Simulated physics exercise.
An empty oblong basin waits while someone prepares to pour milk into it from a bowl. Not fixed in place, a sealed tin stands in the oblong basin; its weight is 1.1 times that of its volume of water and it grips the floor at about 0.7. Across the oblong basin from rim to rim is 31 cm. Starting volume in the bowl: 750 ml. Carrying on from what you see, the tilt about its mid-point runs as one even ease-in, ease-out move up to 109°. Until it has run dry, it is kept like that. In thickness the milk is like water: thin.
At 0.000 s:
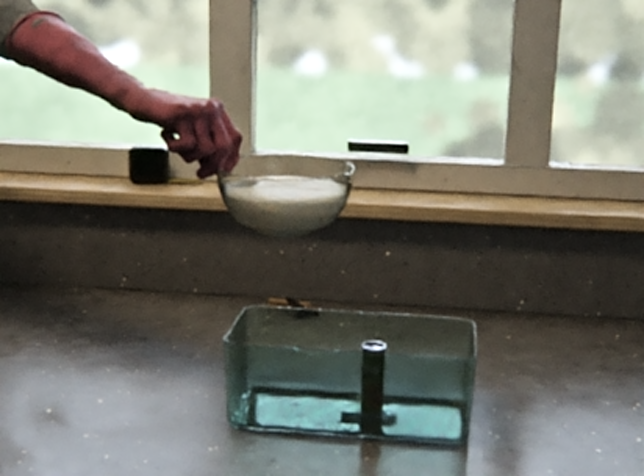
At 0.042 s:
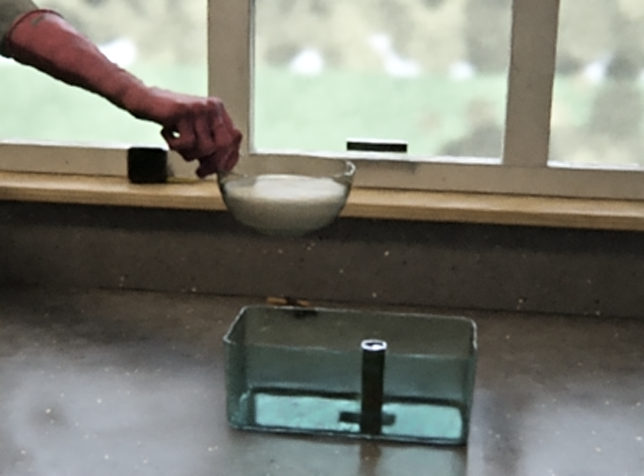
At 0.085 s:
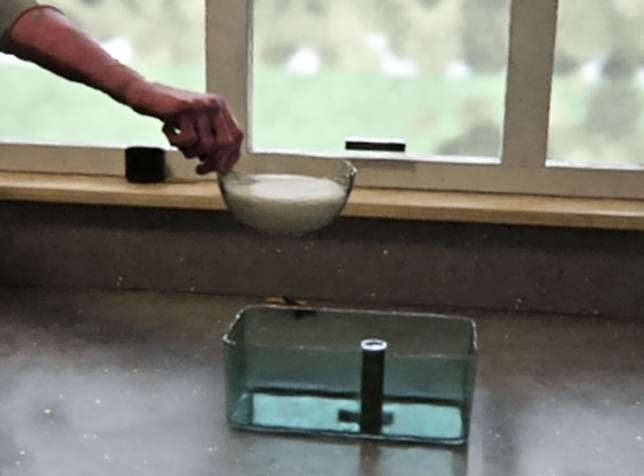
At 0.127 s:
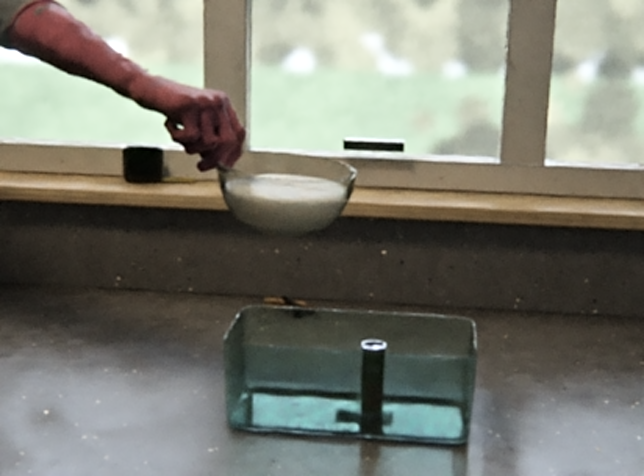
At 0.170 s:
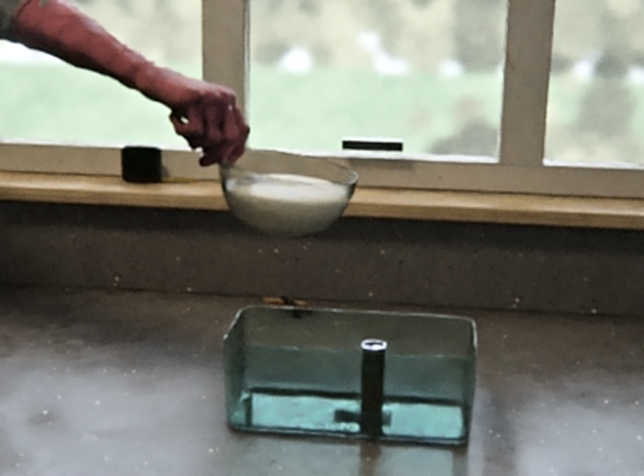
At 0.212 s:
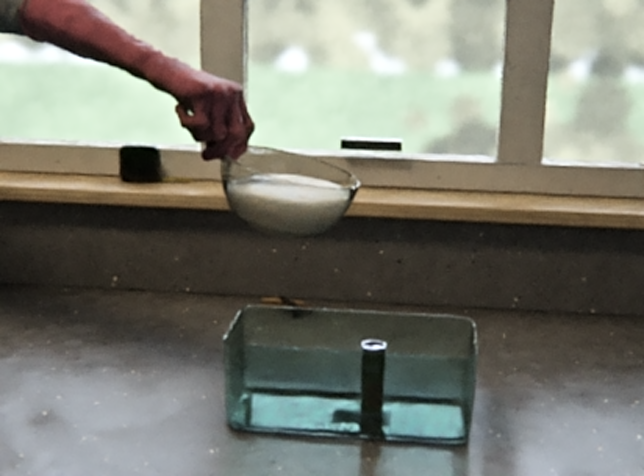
At the start, a hand at the left holds a clear bowl of white liquid by its rim, above an empty oblong glass basin with a dark upright tin in front of a window. The hand then slowly tilts the bowl slightly, its right side dipping, while the basin stays still.
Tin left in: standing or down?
It stands firm.
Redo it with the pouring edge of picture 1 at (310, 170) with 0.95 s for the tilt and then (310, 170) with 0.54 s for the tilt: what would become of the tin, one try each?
The tin overturns the first time and overturns the second time.
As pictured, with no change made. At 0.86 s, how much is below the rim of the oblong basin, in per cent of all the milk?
The share is close to 88 percent.
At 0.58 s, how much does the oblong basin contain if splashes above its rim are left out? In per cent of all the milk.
About 10 per cent.
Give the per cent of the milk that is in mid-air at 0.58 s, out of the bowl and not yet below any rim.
Near 44 in a hundred.
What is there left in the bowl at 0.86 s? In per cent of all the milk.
1 per cent or thereabouts.
After 0.58 s the tilt is 74° and 45 per cent is still to pour; the tin stands where it began.
After 0.86 s the tilt is 106° and 1 per cent is still to pour; the tin stands where it began.
After 1.14 s the tilt is 109° and 0 per cent is still to pour; the tin stands where it began.
After 1.45 s the tilt is 109° and 0 per cent is still to pour; the tin stands where it began.
In the end the tin stands where it began.
